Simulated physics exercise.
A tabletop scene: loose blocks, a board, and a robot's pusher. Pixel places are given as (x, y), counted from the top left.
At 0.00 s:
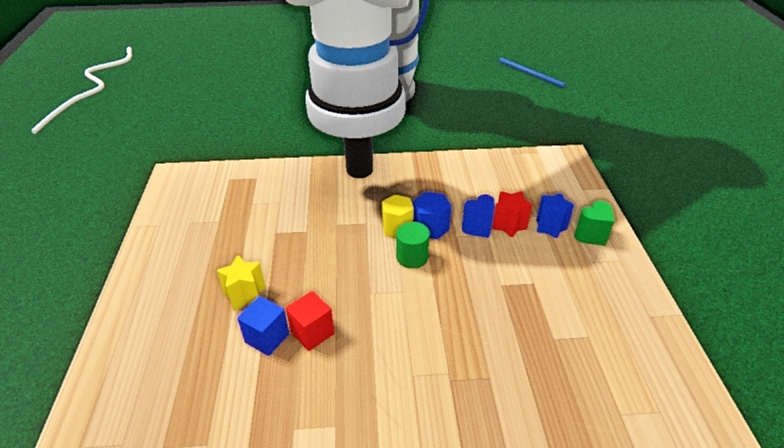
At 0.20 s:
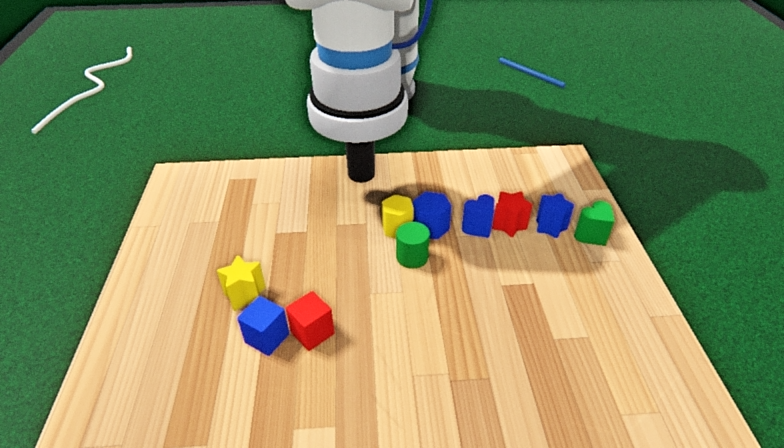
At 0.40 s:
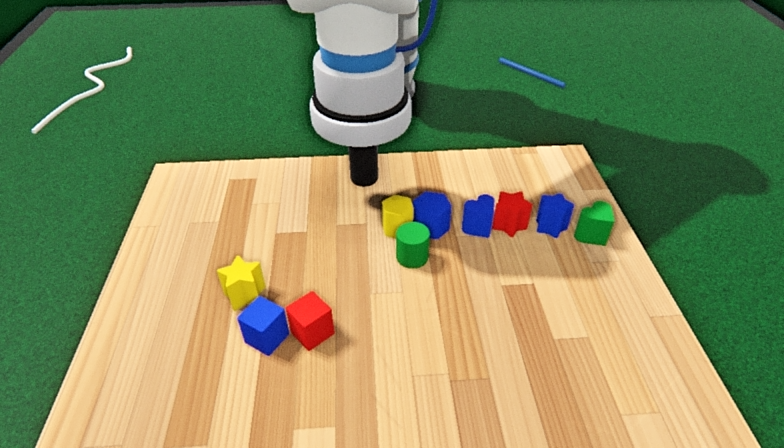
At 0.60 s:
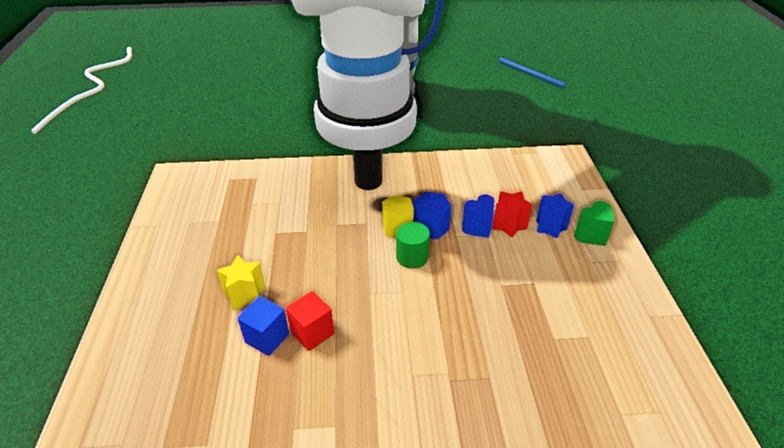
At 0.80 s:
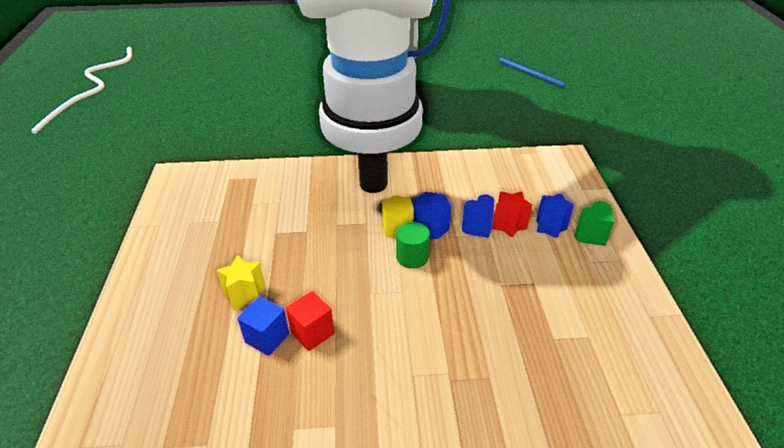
A robot arm's black-tipped pusher inching right and slightly nearer above a wooden tabletop, while the scattered coloured blocks stay still.
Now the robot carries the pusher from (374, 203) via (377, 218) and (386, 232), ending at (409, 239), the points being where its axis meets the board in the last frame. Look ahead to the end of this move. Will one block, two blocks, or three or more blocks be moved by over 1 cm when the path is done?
I count three at least.
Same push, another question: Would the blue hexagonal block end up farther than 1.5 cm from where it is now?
Yes, that is how it ends up.
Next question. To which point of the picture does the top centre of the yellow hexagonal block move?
At (437, 223).
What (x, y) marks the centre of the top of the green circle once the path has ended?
The middle of its upper face will lie at (427, 245).
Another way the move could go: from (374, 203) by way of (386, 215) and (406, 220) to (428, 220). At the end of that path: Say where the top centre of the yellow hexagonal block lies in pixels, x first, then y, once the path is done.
I'd place it at (411, 214), taking the centre of its top.
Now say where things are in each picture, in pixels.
In the first frame, pusher's lower end (360, 172); yellow hexagonal block (398, 205); green circle (413, 233); blue hexagonal block (432, 203); blue heart (482, 204).
In the second frame, pusher (362, 176); blocks still.
In the third frame, pusher (365, 180); blocks still.
In the fourth frame, pusher (369, 183); blocks still.
In the fifth frame, pusher (374, 186); yellow hexagonal block (398, 205); green circle (413, 233); blue hexagonal block (432, 203); blue heart (482, 204).
What follows on the original path. Halfway along, pusher (378, 209); yellow hexagonal block (404, 211), turned 25° anticlockwise.
At the end, pusher (409, 221); yellow hexagonal block (437, 223), turned 25° anticlockwise; green circle (427, 245); blue hexagonal block (449, 203), turned 40° anticlockwise; blue heart still.
